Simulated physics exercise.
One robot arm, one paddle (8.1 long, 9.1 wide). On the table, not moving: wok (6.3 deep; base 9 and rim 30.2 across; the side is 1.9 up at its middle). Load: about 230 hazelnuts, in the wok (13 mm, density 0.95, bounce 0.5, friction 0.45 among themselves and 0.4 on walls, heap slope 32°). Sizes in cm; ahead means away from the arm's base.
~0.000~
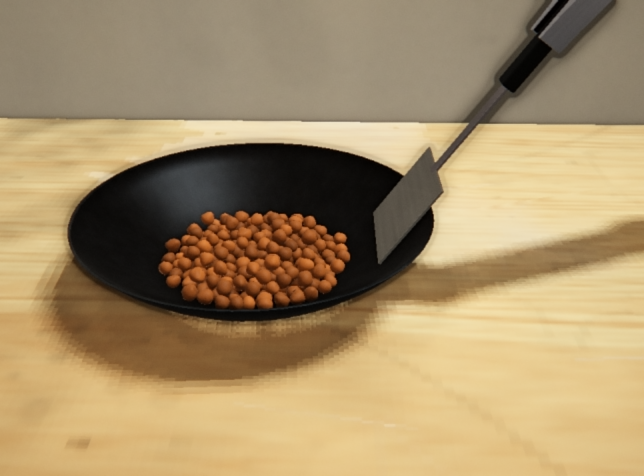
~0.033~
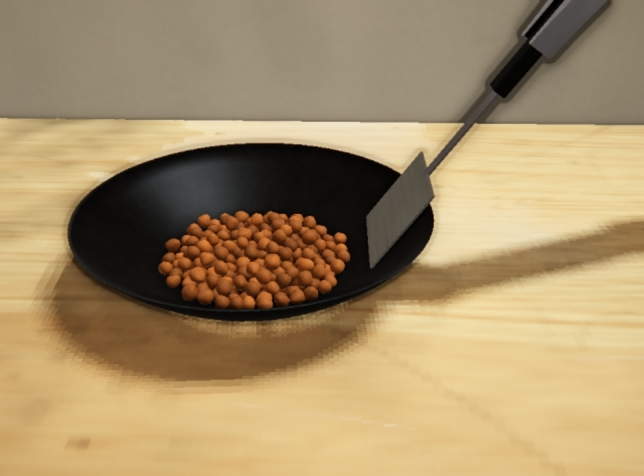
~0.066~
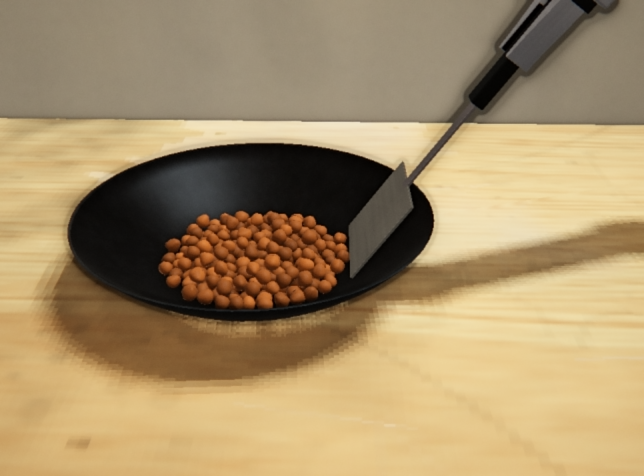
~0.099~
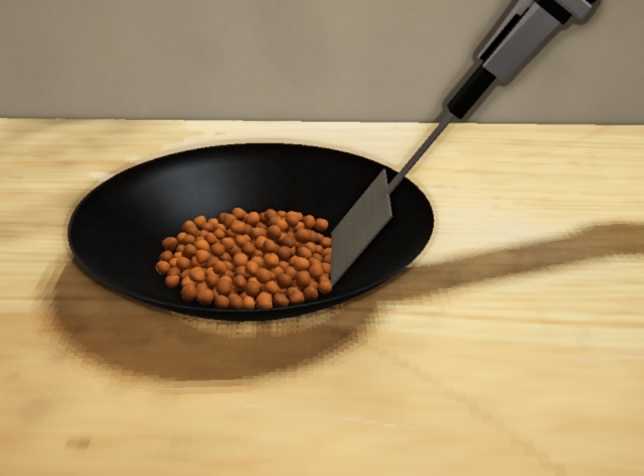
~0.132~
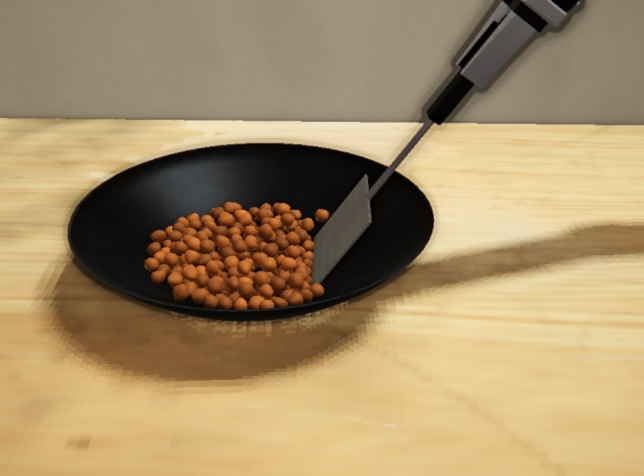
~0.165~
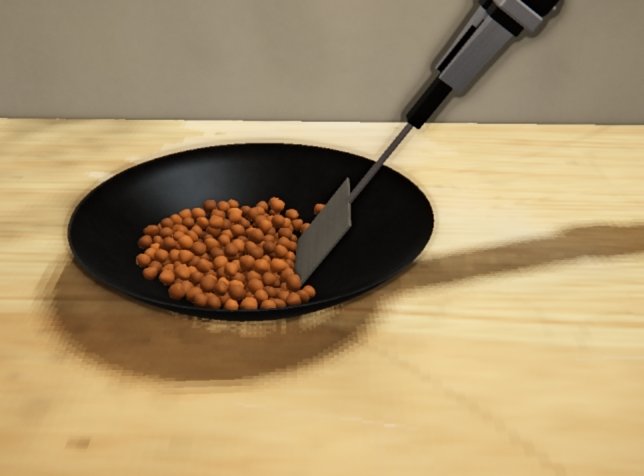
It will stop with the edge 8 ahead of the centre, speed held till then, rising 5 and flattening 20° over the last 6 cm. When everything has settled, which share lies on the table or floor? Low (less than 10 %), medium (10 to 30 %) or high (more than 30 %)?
Answer: Low; less than 10 % of the hazelnuts finish on the table or floor.
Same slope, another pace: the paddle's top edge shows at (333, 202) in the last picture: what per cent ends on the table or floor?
About 5 per cent.
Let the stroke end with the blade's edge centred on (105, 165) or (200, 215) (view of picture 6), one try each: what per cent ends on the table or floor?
About 25 and 0 per cent.
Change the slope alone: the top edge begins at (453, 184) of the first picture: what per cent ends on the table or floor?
Some 0 per cent.
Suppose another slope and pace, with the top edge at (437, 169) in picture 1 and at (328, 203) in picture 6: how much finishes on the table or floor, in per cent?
Some 0 per cent.
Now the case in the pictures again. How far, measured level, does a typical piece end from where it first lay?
About 5 cm.
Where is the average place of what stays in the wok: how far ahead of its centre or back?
Roughly 4.5 cm ahead.
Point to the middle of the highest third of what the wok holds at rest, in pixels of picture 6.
At about (162, 240).
By 0.25 s, sloping 55°, highest piece 5 above the table; 231 in the wok.
By 0.34 s, sloping 45°, highest piece 6 above the table; 231 in the wok.
By 0.58 s, sloping 35°, highest piece 6 above the table; 231 in the wok.
By 1.63 s, sloping 35°, highest piece 5 above the table; 231 in the wok.
Final count, 231 in the wok. That is 0 % on the table or floor.
